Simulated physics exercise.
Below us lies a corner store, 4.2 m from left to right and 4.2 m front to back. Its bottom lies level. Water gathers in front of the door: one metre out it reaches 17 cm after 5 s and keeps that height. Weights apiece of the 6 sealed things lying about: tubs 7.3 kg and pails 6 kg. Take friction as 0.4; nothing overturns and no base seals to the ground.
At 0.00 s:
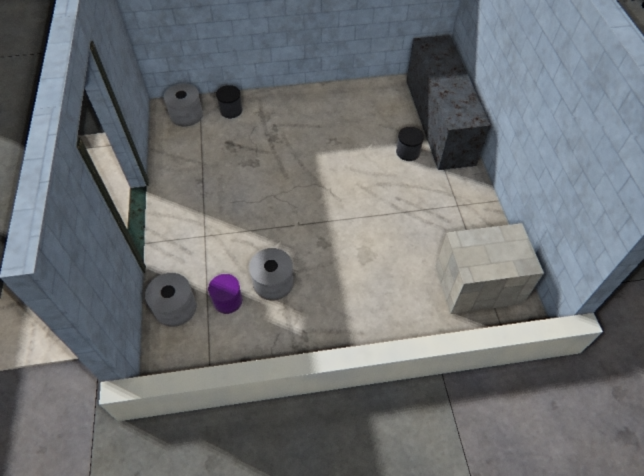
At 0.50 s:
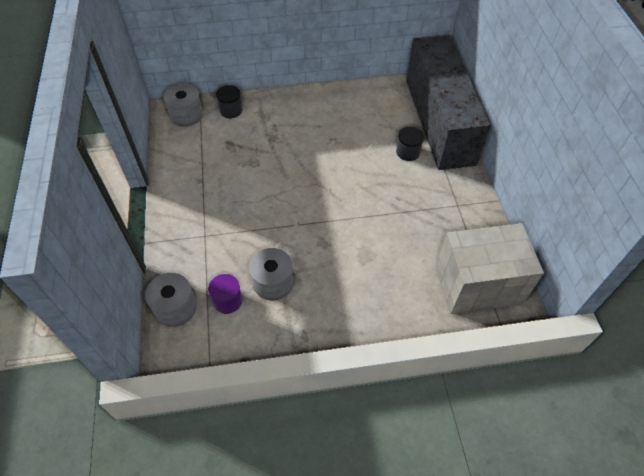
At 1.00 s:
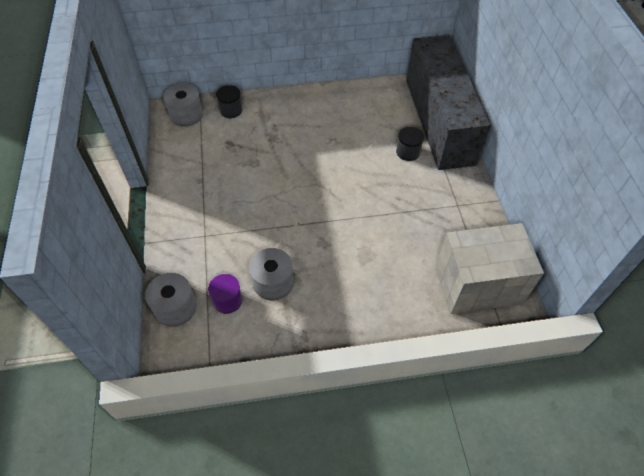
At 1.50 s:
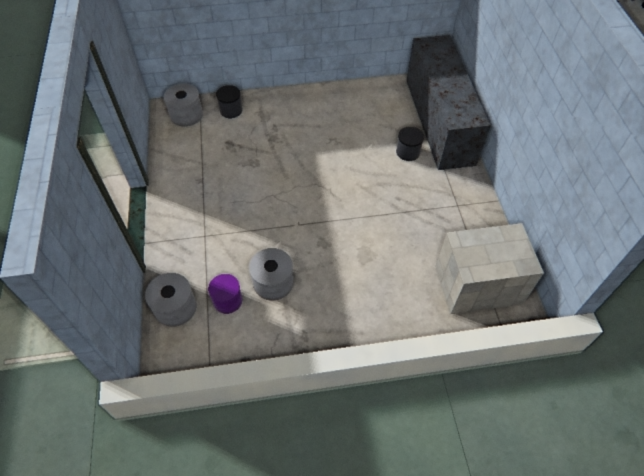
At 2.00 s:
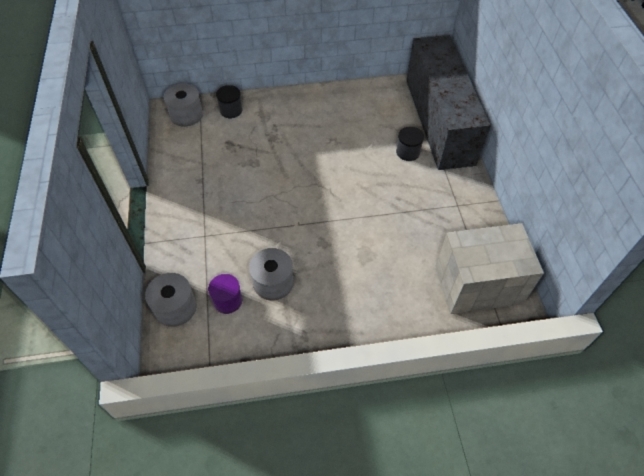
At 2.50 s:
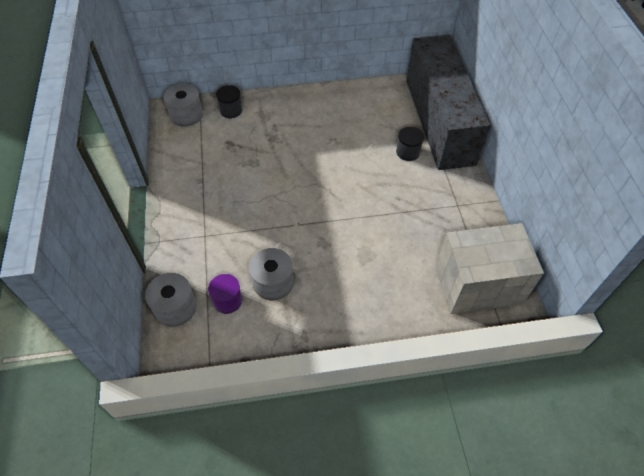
In a blue-walled corner store, tubs and pails stay still while water gathers outside.
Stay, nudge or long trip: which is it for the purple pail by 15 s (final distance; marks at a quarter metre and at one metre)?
The purple pail holds its place.
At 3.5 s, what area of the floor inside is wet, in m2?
About 1.0 m2.
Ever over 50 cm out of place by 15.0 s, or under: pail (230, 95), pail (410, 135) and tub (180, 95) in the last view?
In turn: Short of it, more, short of it.
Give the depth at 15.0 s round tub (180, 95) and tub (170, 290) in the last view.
Roughly 4 and 7 cm.
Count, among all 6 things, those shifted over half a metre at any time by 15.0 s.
That makes 1.
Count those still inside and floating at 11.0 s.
At that moment 1.
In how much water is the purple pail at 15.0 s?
Roughly 5 cm.
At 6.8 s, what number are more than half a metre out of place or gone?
I count 0.
After 3.5 s the purple pail is near (224, 287), 0.0 m from its start, aground; 0 afloat.
After 6.8 s the purple pail is near (224, 287), 0.0 m from its start, aground; 0 afloat.
After 11.0 s the purple pail is near (224, 287), 0.0 m from its start, aground; 1 afloat.
After 15.0 s the purple pail is near (222, 287), 0.0 m from its start, aground; 4 afloat.
